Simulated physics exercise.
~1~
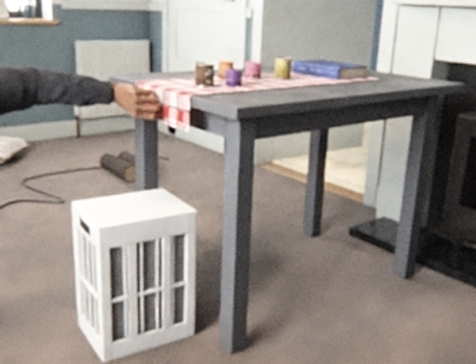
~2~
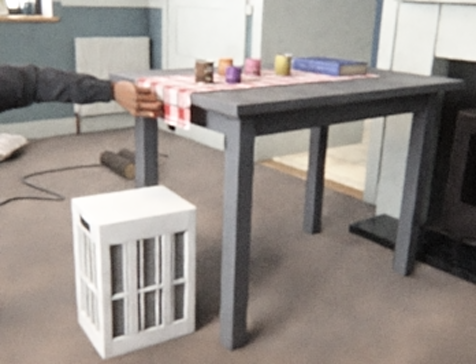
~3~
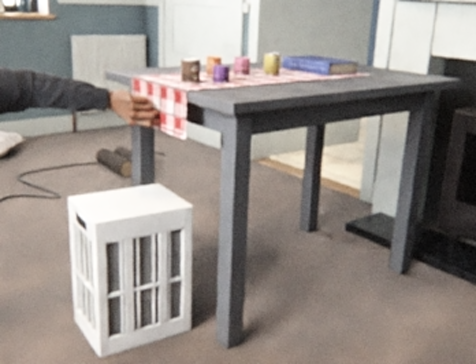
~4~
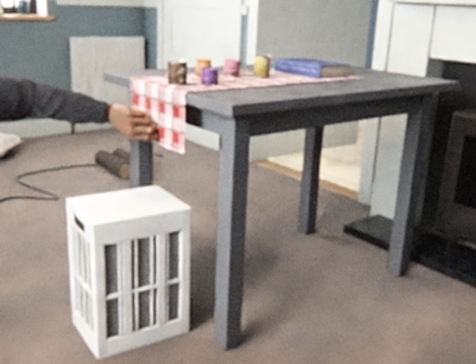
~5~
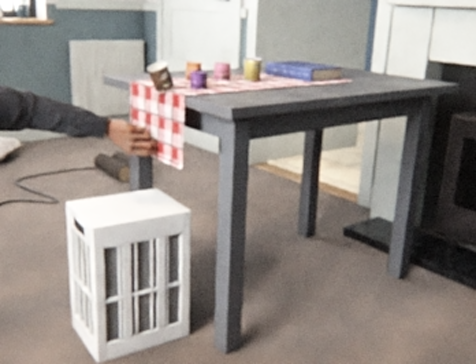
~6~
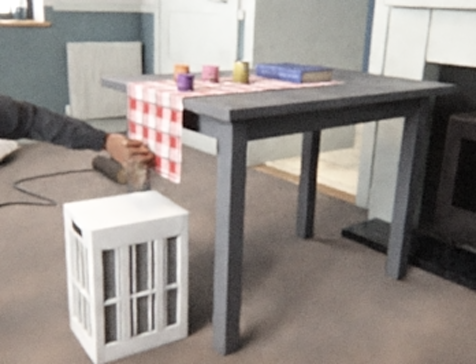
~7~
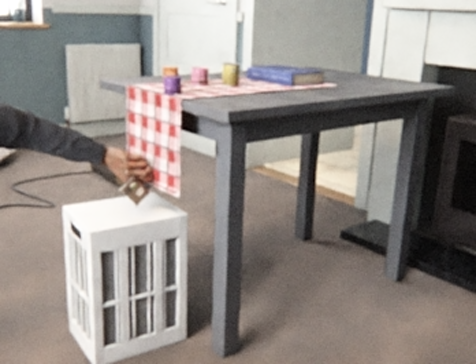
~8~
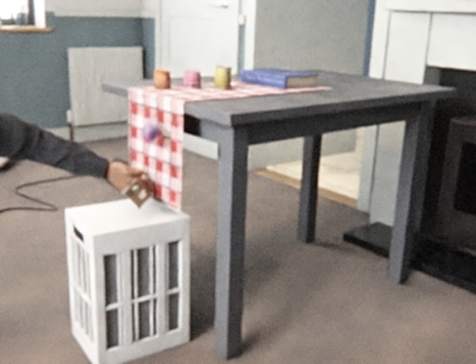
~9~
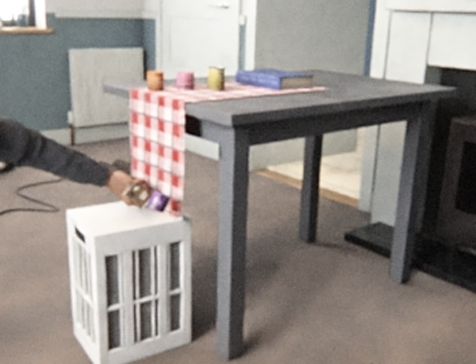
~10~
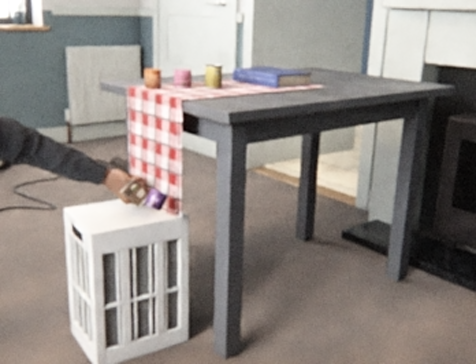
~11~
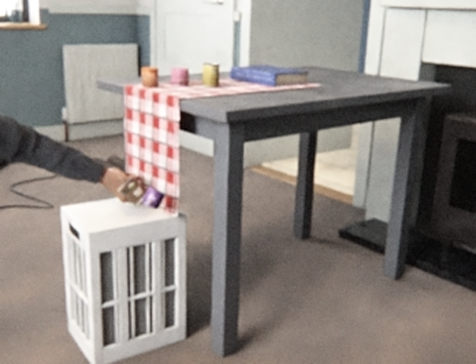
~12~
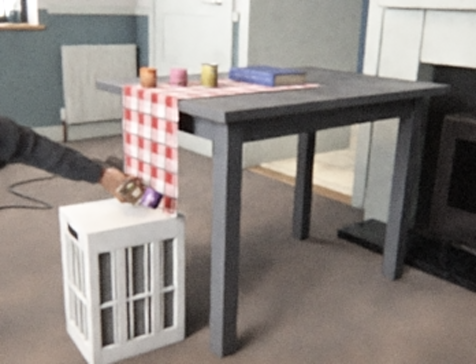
A hand drew a red checked cloth down over the end of a grey table toward a white crate, carrying the small pots and blue book along, until a brown can and then a purple pot dropped off, leaving the rest on top.
